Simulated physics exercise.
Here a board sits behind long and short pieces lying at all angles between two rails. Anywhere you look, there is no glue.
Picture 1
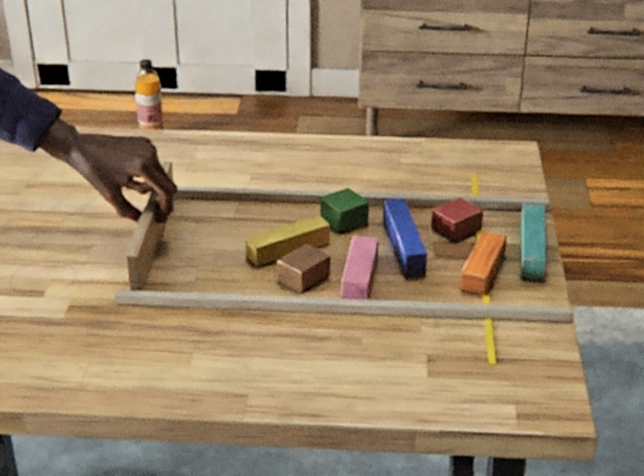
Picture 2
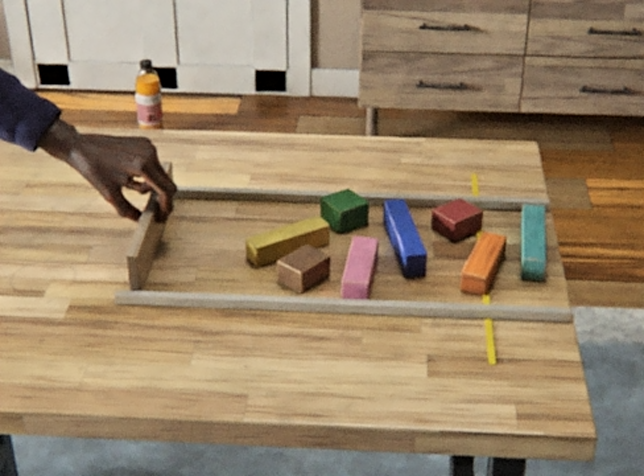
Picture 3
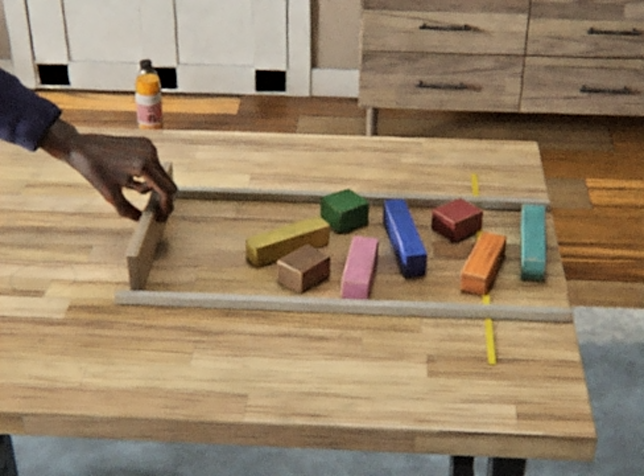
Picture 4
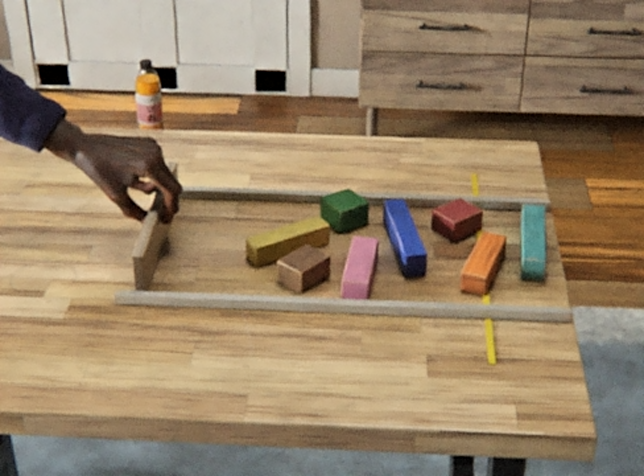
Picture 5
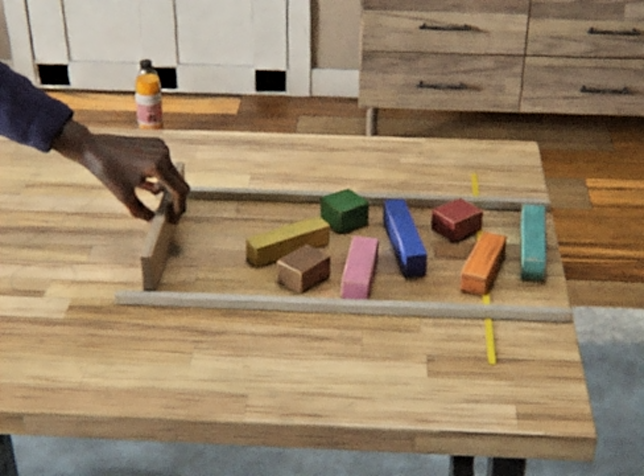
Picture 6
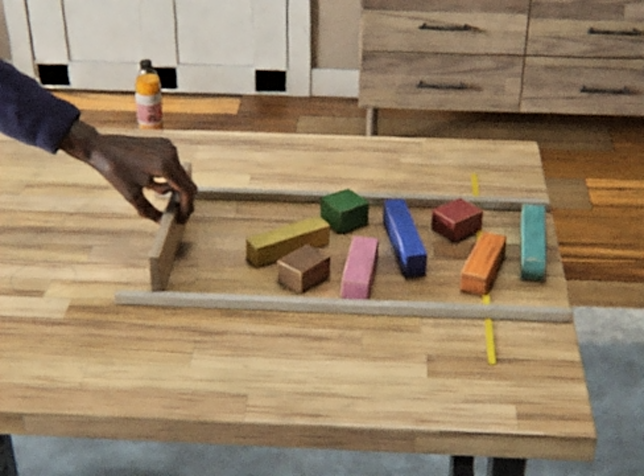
A hand slides an upright board slightly right between two rails toward still, colored blocks.
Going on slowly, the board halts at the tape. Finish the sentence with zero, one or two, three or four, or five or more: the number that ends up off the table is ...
The number that ends up off the table is three or four.
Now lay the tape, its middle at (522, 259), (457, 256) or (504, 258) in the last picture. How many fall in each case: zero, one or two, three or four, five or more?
In turn: 5 or more; just one or two; three to four.
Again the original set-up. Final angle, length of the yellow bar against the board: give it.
About 0 degrees.
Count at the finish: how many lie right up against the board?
At rest, 3 are in contact.
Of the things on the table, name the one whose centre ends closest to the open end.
The one out in front is the blue stick.
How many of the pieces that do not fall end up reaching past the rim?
2 of them.
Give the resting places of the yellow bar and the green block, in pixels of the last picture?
Okay, so first (493, 245), and next (496, 208).
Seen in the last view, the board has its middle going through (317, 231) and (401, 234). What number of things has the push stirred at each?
Tally: 4; 7.
Early on, none off yet; turquoise bar at rest near (533, 241); orange stick at rest near (484, 262); red block at rest near (457, 220).
Finally, the number that fall off is three or four; lost, red block, orange stick and turquoise bar.
